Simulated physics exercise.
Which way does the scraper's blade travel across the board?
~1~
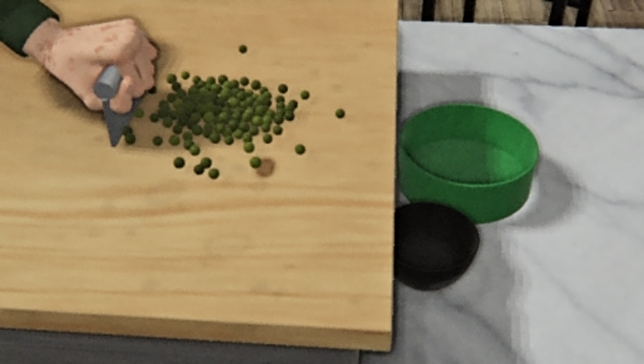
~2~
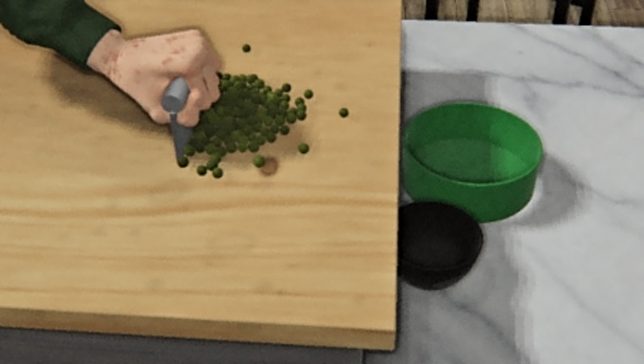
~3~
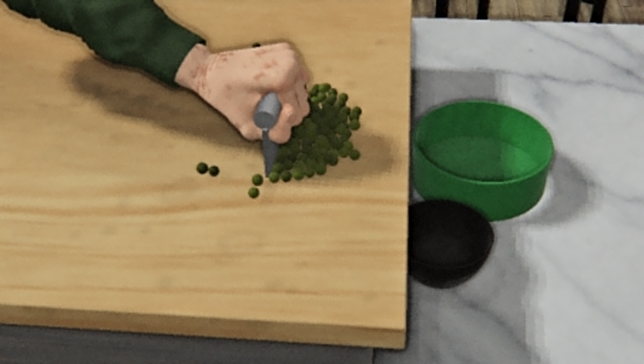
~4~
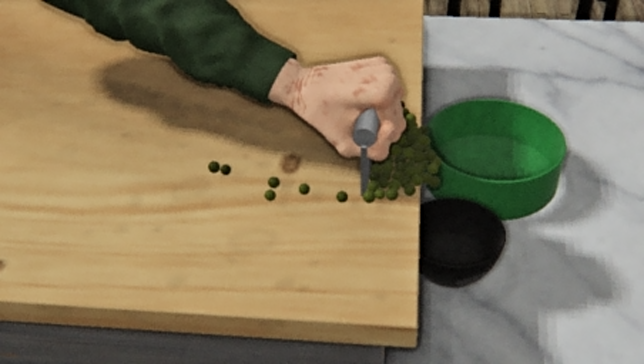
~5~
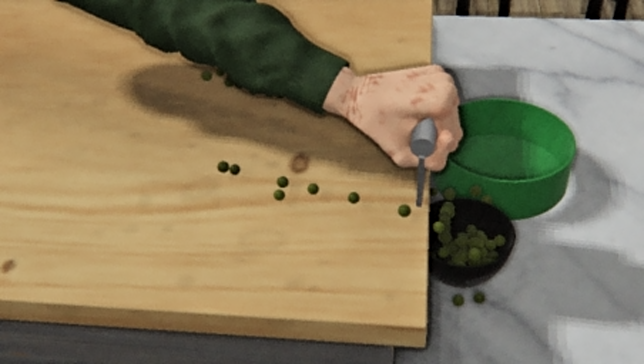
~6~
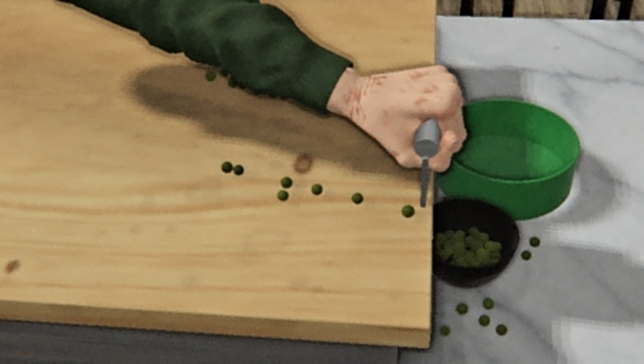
The blade travels to the right, pushing the olives toward the edge of the board beside the bowl and pot.
